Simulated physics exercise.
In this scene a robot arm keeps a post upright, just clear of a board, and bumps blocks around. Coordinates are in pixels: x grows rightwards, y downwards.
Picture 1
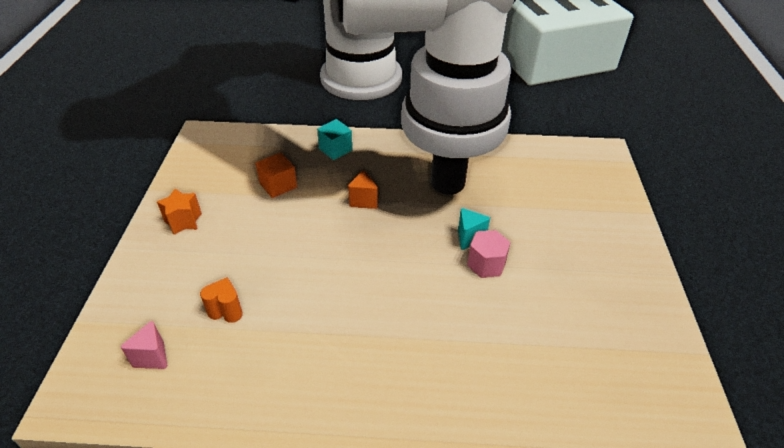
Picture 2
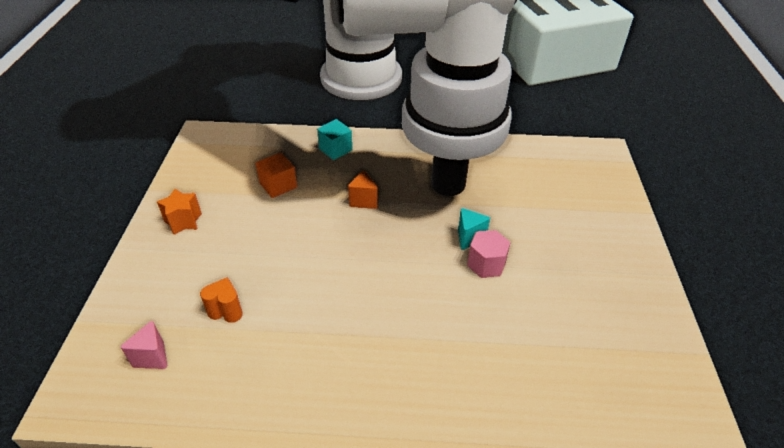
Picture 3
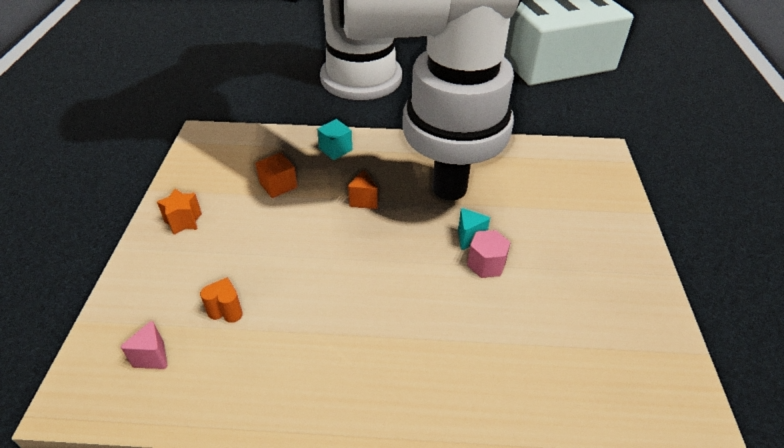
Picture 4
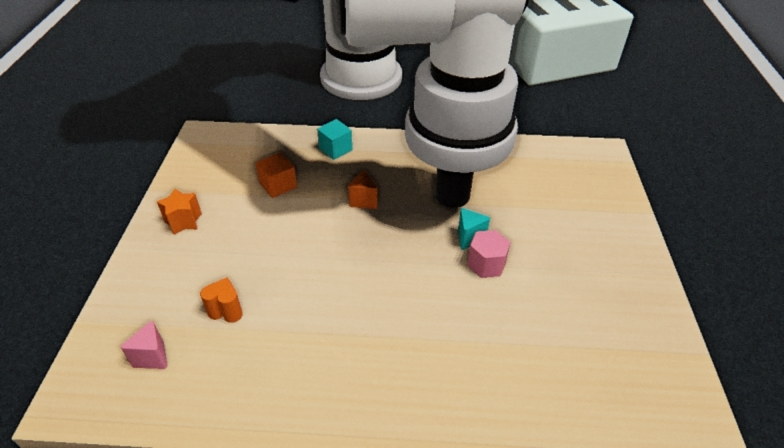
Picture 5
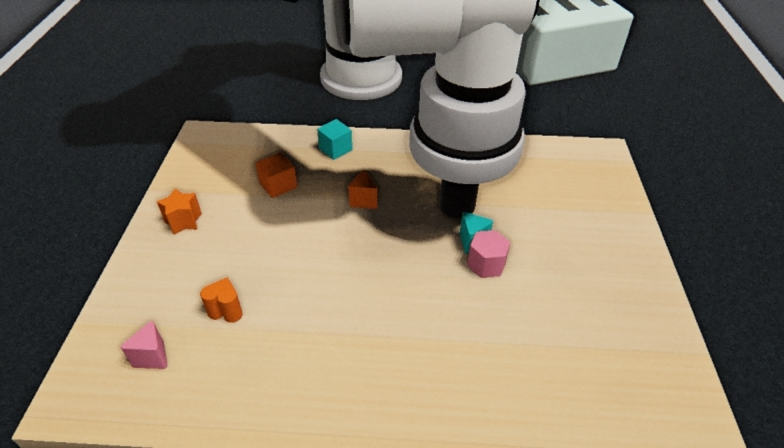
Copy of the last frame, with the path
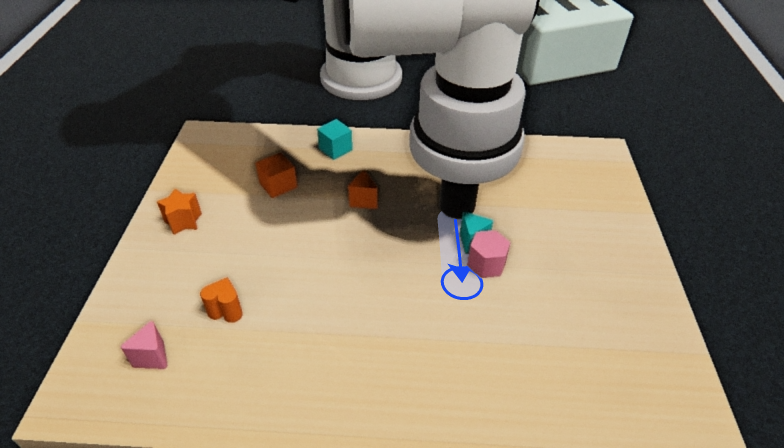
We see a robot arm with a black post over a wooden board of orange, turquoise and pink blocks; the post edges toward the viewer and slightly right, nudging the turquoise three-sided block slightly beside the pink six-sided one.
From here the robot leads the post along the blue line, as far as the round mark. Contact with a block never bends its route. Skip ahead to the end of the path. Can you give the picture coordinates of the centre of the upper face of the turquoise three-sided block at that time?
The spot you're after is about (486, 283) in the image.
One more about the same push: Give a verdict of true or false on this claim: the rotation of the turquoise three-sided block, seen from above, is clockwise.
Verdict: False.
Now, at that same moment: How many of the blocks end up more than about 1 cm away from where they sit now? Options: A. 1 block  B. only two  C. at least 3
The answer is B.
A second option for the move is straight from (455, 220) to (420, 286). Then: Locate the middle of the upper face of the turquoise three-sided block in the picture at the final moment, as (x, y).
The turquoise three-sided block ends near (464, 249).
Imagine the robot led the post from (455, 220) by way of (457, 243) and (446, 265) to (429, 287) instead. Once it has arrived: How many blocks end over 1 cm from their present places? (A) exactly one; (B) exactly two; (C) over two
The correct letter is B.
Path on the board, from (455, 220) to (462, 283).
What follows on the original path. Halfway along, post (461, 238); turquoise three-sided block (480, 252), turned 20° anticlockwise; pink six-sided block (507, 264), turned 50° anticlockwise.
At the end, post (464, 271); turquoise three-sided block (486, 283), turned 65° anticlockwise; pink six-sided block (513, 270), turned 85° anticlockwise.
